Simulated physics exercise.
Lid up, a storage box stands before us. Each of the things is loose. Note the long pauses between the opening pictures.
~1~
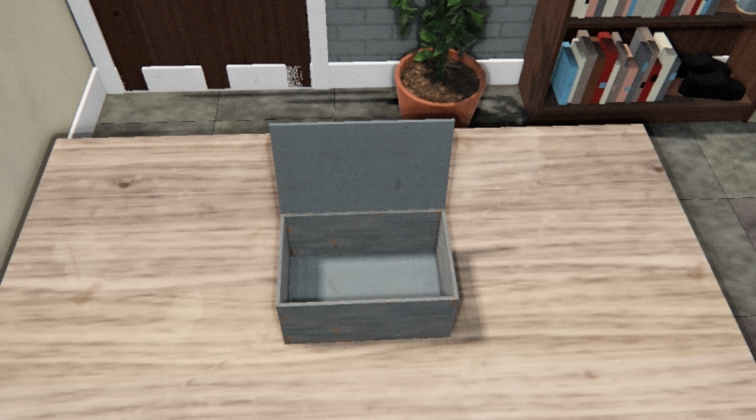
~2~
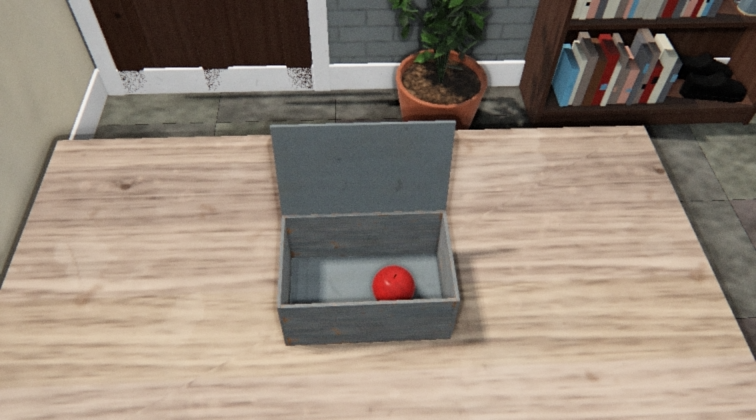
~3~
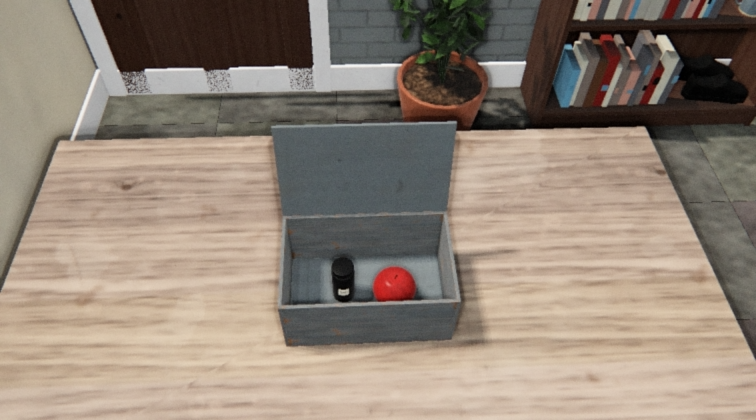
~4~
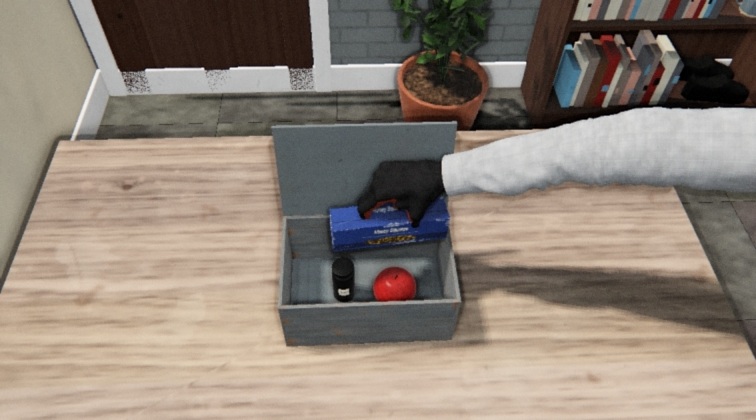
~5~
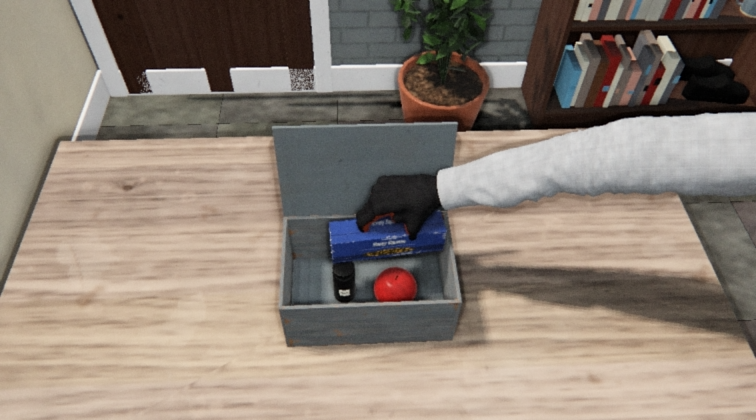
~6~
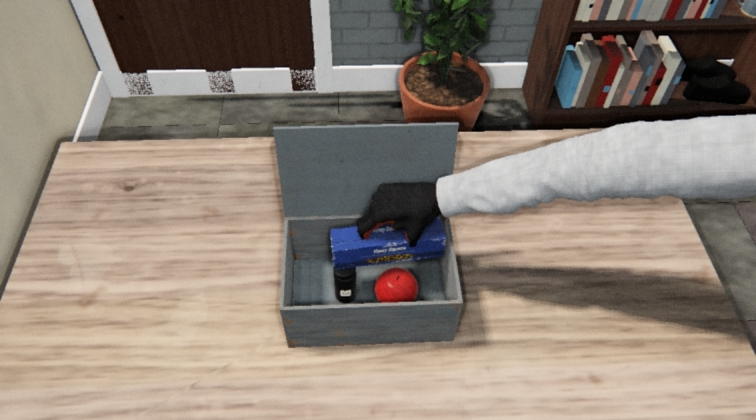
A black-gloved hand in a white sleeve reaches in from the right over an open grey box on a pale wooden table, seen from above and in front. The box holds a red ball at right and a black shaker at left, with a potted plant and bookshelf behind. The ball appears first, then the shaker, and the hand lowers a blue carton into the back.
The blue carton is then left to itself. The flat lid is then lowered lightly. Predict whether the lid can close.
Ah, the box is closed after all.
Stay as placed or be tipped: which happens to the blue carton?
Looking at the last picture, the blue carton sits at an angle.
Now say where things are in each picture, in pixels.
In the first frame, the last thing is not in view yet.
In the second frame, the last thing is not in view yet.
In the third frame, the last thing is not in view yet; black shaker (343, 280).
The fourth frame shows coming down; blue carton (389, 224); black shaker (344, 280).
The fifth frame shows coming down; blue carton (387, 236); black shaker (344, 281).
The sixth frame shows in place under the hand; blue carton (388, 243); black shaker (345, 281).
Then, 0.40 s after the last picture, blue carton on its side near (370, 261); black shaker tipped 18° from how it was; red apple rolled a little.
Then, 1.20 s after the last picture, lid starting down; blue carton on its side near (363, 268); red apple rolled a little; black shaker slid about its own width.
Then, 1.70 s after the last picture, lid 50° above the rim; blue carton on its side near (363, 268); red apple rolled a little; black shaker slid about its own width.
Then, 2.10 s after the last picture, lid 13° above the rim; blue carton on its side near (363, 268); red apple rolled a little; black shaker slid about its own width.
At rest, lid shut; tipped over in the box, blue carton; the other 2 in place. Seen from the same camera at the end, blue carton near (363, 268).
